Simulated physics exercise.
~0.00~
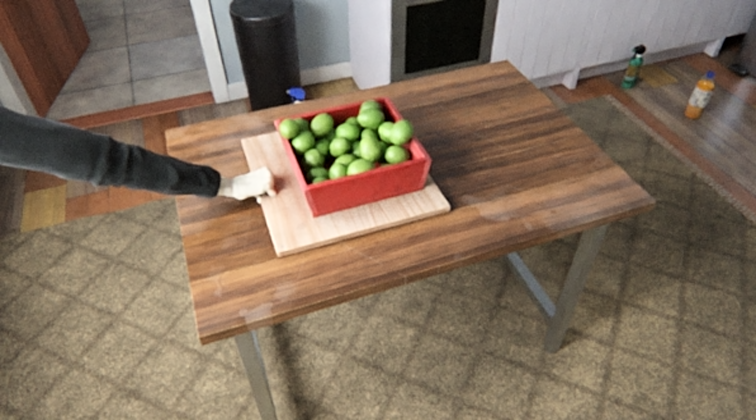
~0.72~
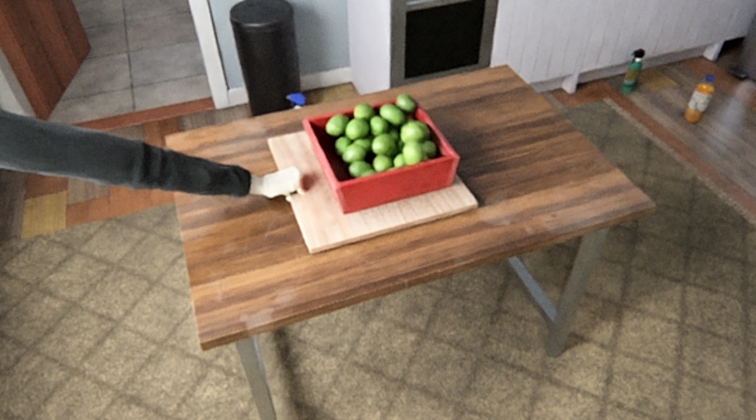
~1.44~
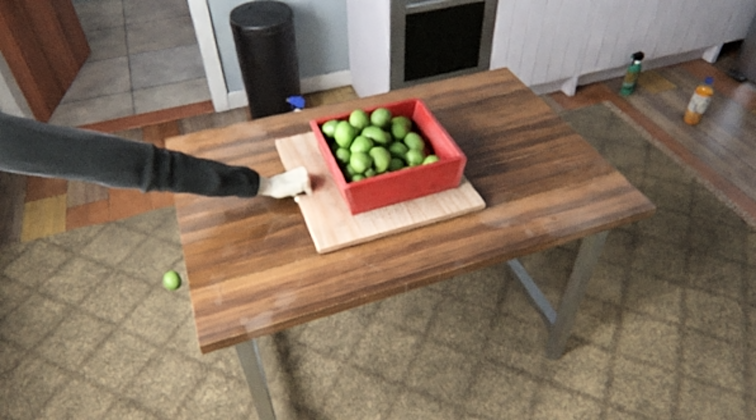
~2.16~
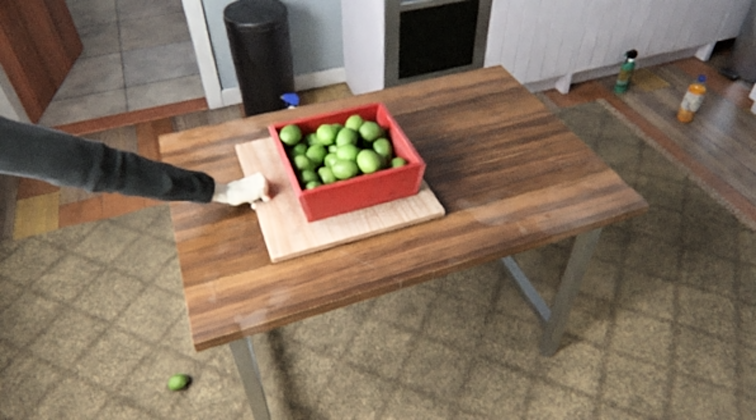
On a wooden kitchen table, a gloved hand slid a board carrying a red tray heaped with limes to the right and then back left, and one lime ended up on the patterned floor while the rest stayed in the tray.
